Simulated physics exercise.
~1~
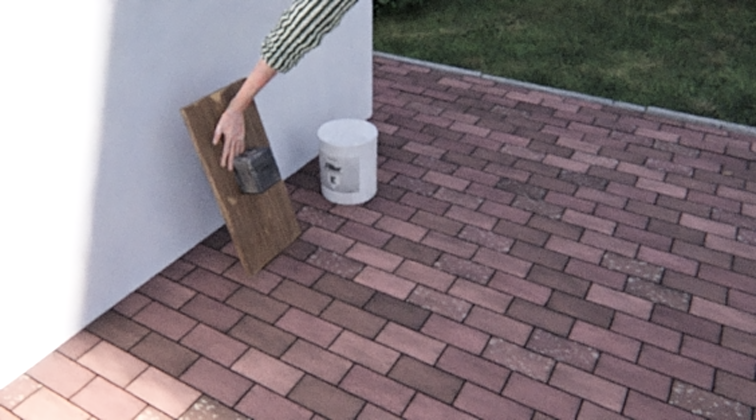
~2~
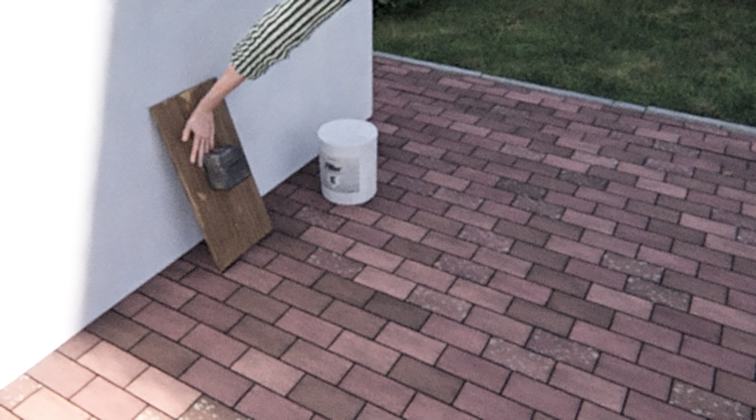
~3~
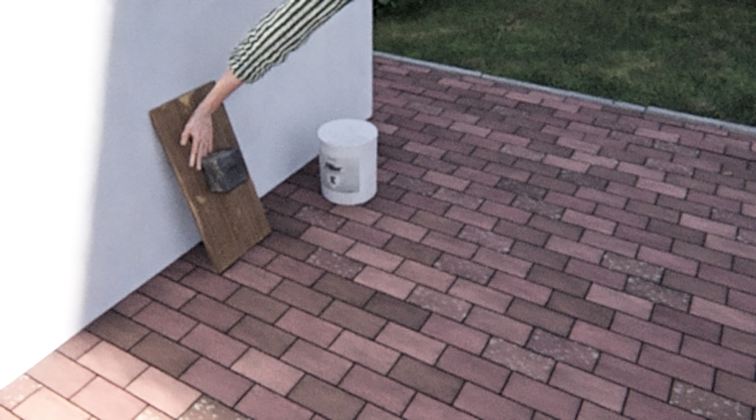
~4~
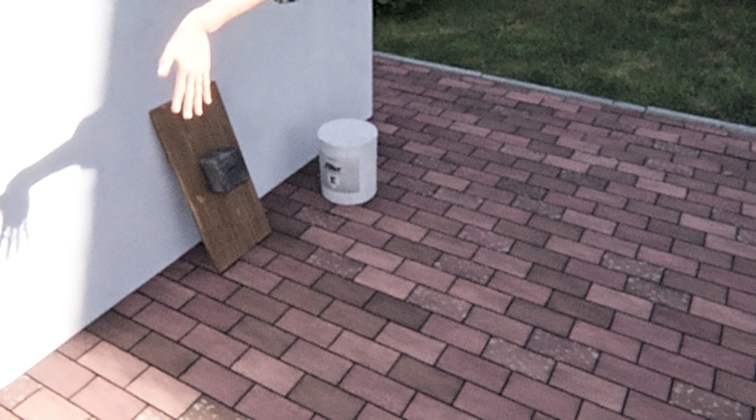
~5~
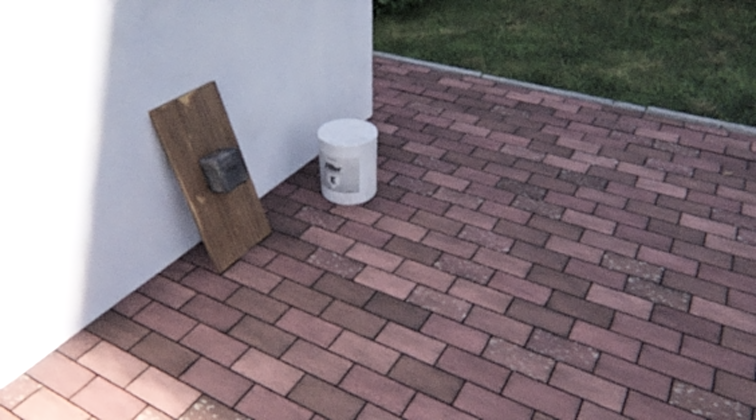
A brown board is shifted left along a wall by a hand and stays leaning.
